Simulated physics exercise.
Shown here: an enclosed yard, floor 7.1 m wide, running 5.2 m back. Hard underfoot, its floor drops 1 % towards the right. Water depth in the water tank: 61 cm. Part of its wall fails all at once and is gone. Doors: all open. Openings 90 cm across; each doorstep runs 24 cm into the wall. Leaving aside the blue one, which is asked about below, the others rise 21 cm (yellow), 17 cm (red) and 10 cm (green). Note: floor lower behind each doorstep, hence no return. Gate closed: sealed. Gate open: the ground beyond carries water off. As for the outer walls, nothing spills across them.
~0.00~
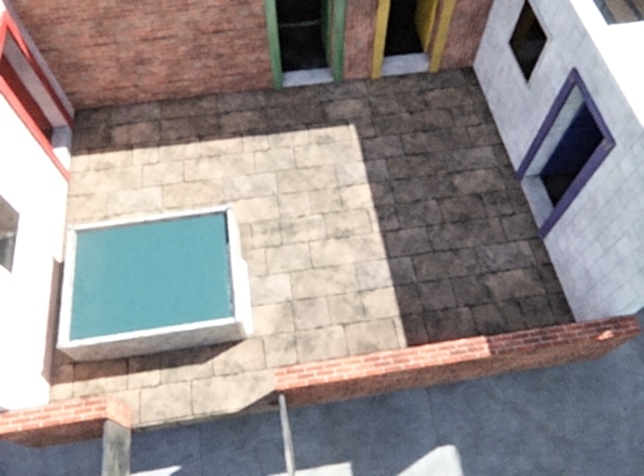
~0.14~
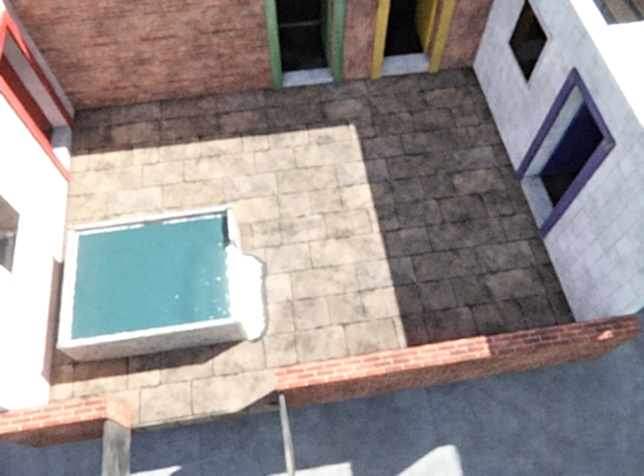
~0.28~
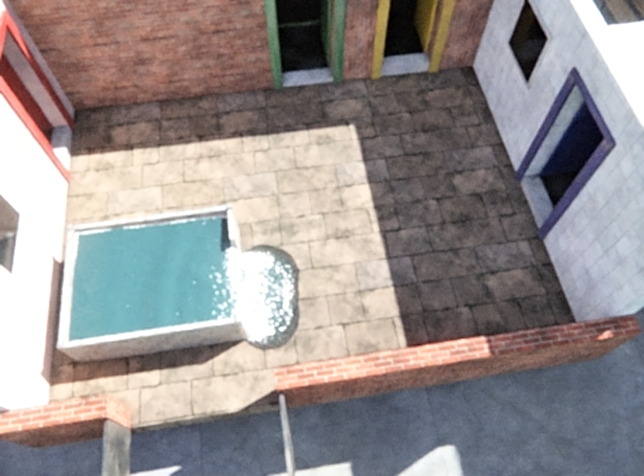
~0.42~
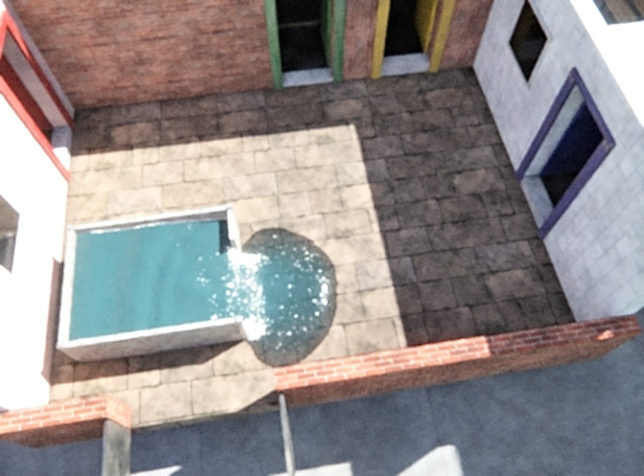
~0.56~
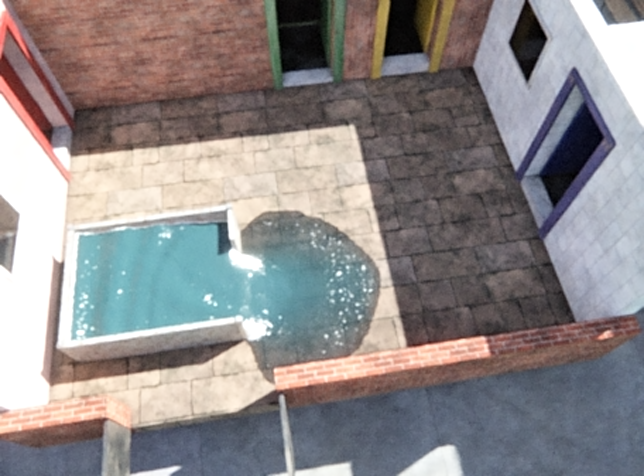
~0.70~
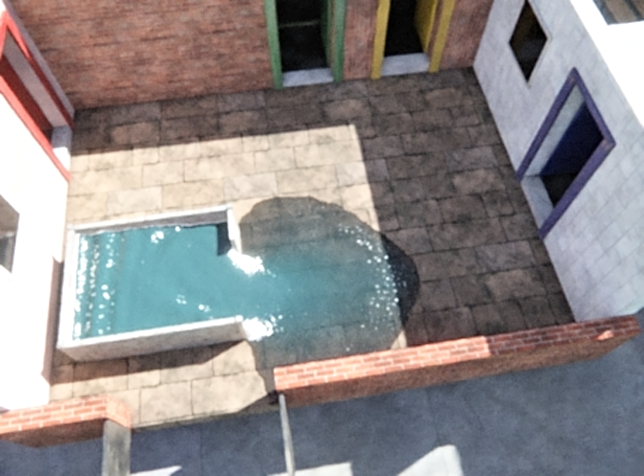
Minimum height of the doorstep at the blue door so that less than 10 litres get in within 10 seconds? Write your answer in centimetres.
Roughly 17 cm.
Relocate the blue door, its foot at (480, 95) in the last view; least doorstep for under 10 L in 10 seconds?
It needs about 17 cm.
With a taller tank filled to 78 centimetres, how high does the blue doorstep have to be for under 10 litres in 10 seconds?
Roughly 22 cm high.
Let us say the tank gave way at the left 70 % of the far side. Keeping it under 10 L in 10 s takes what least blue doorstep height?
That way, roughly 8.5 cm.
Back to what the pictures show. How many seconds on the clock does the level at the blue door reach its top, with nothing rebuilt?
Peak time: About 2.8 s.
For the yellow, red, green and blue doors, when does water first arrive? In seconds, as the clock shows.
Yellow at 3.8 s, red at 7.5 s, green at 4.5 s and blue at 1.6 s.
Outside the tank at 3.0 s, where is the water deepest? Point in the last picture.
At about pixel (574, 326).
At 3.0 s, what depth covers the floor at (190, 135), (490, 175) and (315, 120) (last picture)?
In that order: 0, 10 and 0 cm.
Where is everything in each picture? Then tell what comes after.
In the first frame, still water, 61 cm deep, in the water tank at (153, 274); the blue door at (554, 168) is dry.
In the second frame, the gap is at (238, 290), the front 0.3 m out at (263, 317); the back of the water tank holds 61 cm.
In the third frame, the front is at (293, 277), 0.8 m from the gap at (239, 292); 0.9 m2 of floor is wet, 61 cm left at the back.
In the fourth frame, water pours out at (239, 292) and has run 1.3 m, to (331, 279); about 8 cm deep outside, 61 cm at the back.
In the fifth frame, the gap is at (239, 292), the front 1.9 m out at (375, 285); the back of the water tank holds 57 cm.
In the sixth frame, water pours out at (239, 292) and has run 2.4 m, to (414, 287); about 4 cm deep outside, 50 cm at the back; 2.2 m in a straight line remain to the blue door at (554, 168).
After 1.4 s water covers 35 % of the floor, deepest (32 cm) near (254, 310); it has not reached the blue door.
After 3.0 s water covers 45 % of the floor, deepest (33 cm) near (574, 326); 22 cm at the blue door, 1 litre in over its 19 cm doorstep.
After 10.0 s water covers 90 % of the floor, deepest (12 cm) near (472, 72); 8 cm at the blue door, 4 litres in over its 19 cm doorstep.
At the blue door as built, the water arrived by 1.6 s and peaked near 22 cm at 2.8 s.
With a doorstep of 14 cm, 26 litres would have come in within the 10 s; with 19 cm, 4 litres. So under 10 litres takes about 17 cm.
